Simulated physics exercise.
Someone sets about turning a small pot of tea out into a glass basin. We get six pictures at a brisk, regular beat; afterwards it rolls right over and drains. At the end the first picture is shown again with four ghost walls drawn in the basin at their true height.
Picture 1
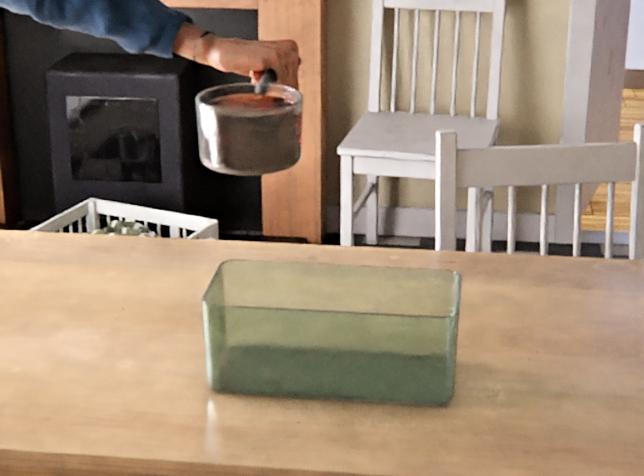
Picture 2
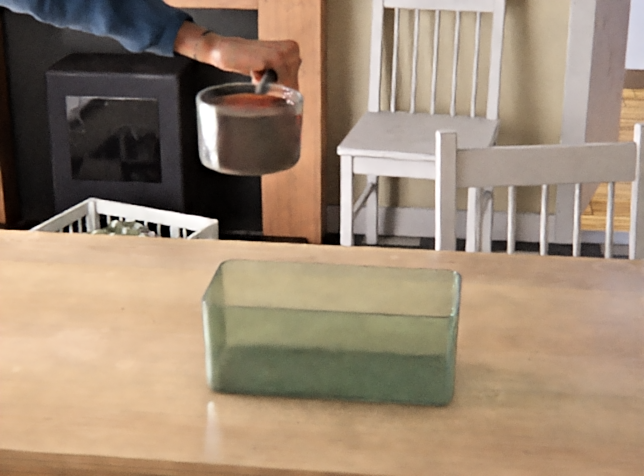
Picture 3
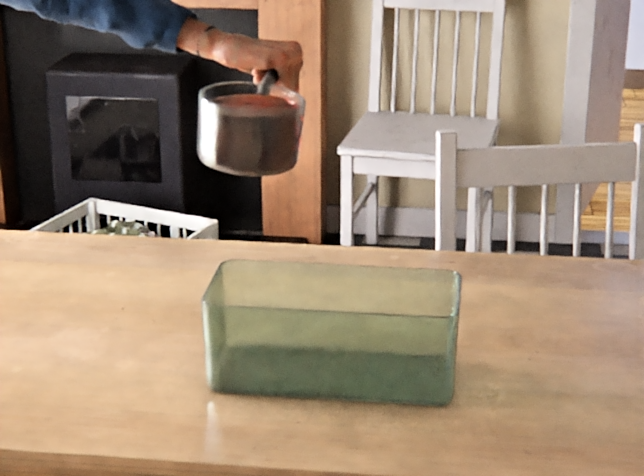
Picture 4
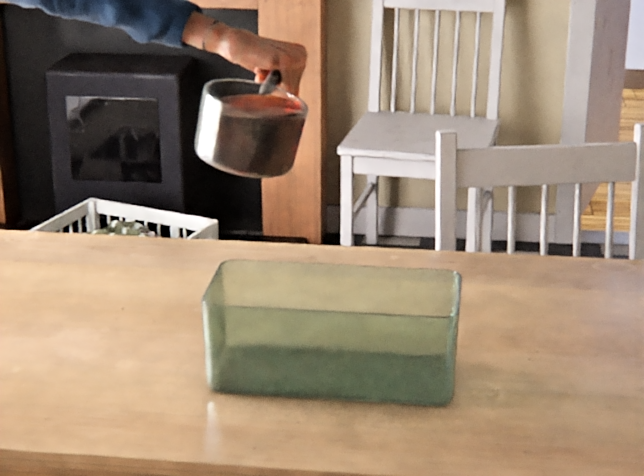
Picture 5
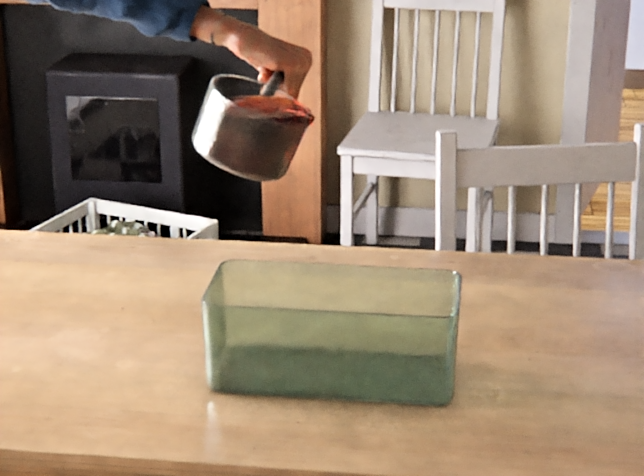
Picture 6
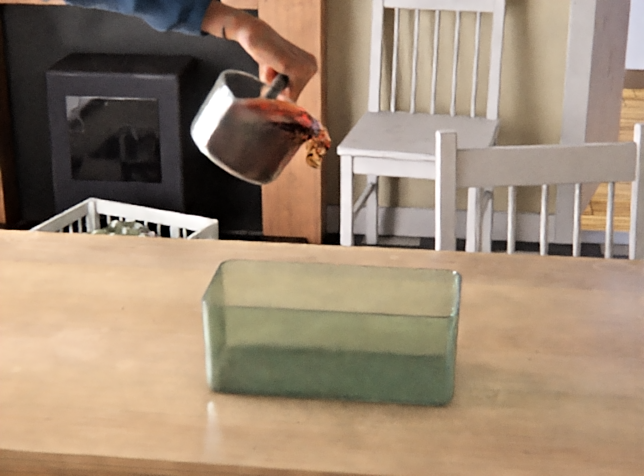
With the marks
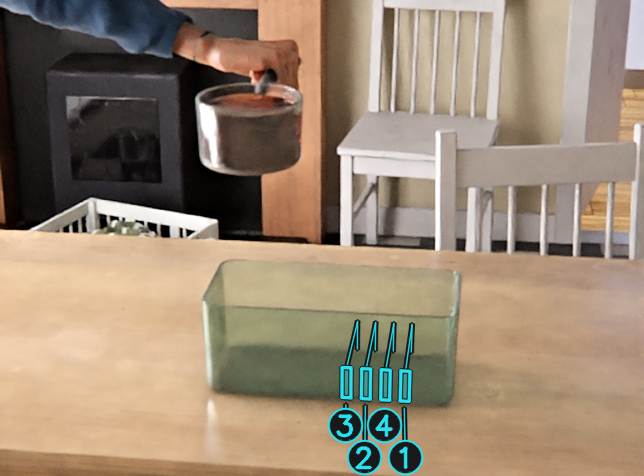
The video shows a hand holding a small pot above a green-tinted glass basin on a wooden table. The pot stays upright at first, then tilts steadily to the right until reddish-brown liquid comes over its lip.
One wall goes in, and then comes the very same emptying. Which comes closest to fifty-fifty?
2 works best here.
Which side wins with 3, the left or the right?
The right one.
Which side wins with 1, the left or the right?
The left one.
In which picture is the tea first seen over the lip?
In picture 5.
On the marked copy, 1 at (404, 407); 2 at (365, 405); 3 at (345, 404); 4 at (384, 406).
If 1 is chosen, about 93 % ends left of the wall and 5 % right of it.
If 2 is chosen, about 44 % ends left of the wall and 55 % right of it.
If 3 is chosen, about 28 % ends left of the wall and 70 % right of it.
If 4 is chosen, about 71 % ends left of the wall and 27 % right of it.
